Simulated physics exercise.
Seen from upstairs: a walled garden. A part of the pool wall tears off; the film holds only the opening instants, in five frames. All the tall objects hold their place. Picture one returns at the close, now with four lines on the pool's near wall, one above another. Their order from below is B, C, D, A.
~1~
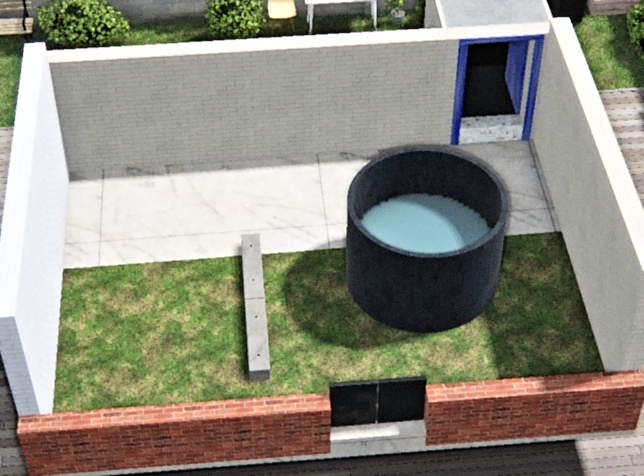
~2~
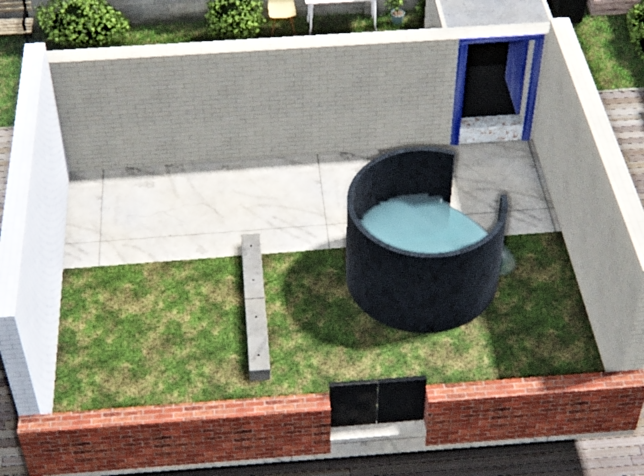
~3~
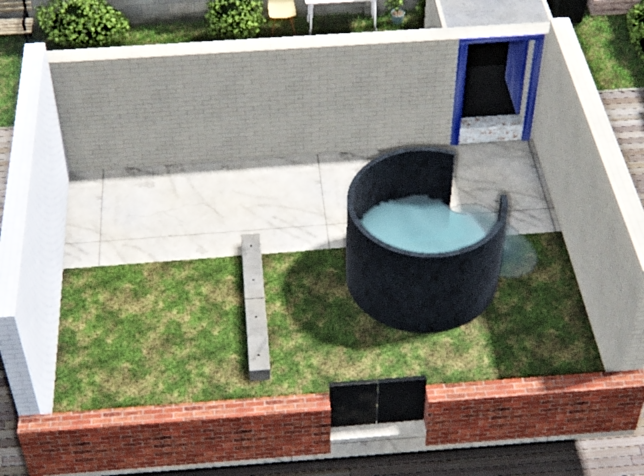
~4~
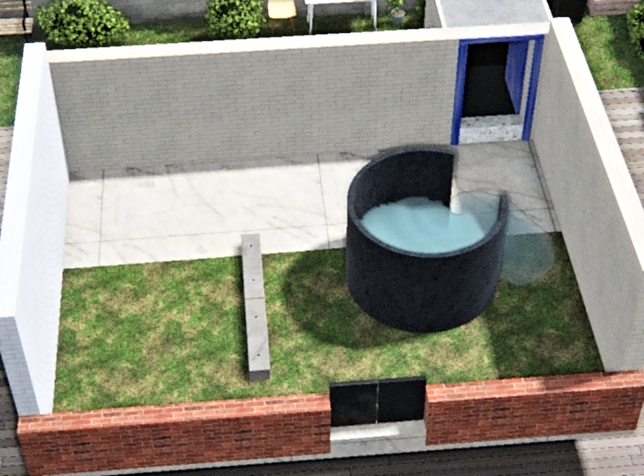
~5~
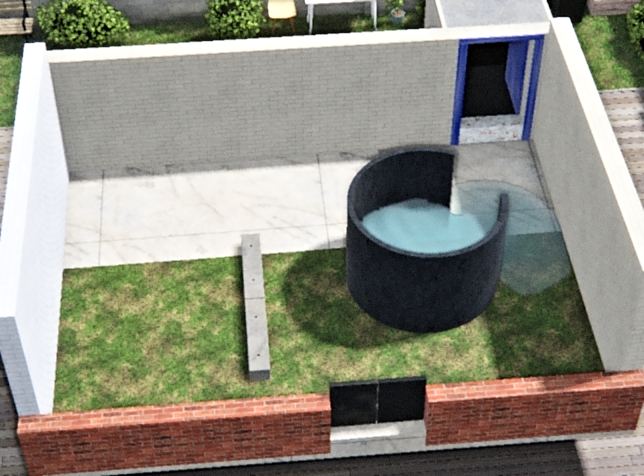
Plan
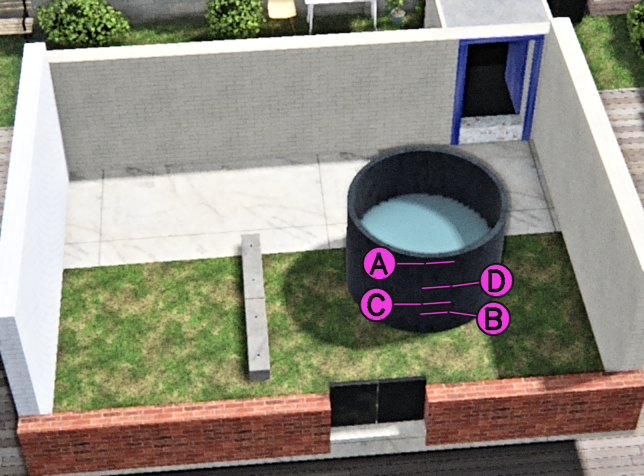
Pale blue water spreading from a gap in a round dark pool's back right side, across paving and grass in a walled garden.
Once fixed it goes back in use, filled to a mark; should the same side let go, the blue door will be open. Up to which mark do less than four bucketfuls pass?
I would pick mark C.
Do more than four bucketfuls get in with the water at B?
No.
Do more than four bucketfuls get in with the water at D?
Yes, that goes wrong.
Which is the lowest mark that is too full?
Mark D.
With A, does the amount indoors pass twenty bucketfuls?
Yes, clearly.
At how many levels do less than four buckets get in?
Two of the four.
In magenta, A at (439, 262); B at (434, 313); C at (435, 303); D at (437, 287); from the bottom up B, C, D, A.
Choosing A, dozens of bucketfuls pour in.
Choosing B, nothing gets over.
Choosing C, a bucket or two gets in.
Choosing D, about 12 bucketfuls get in.
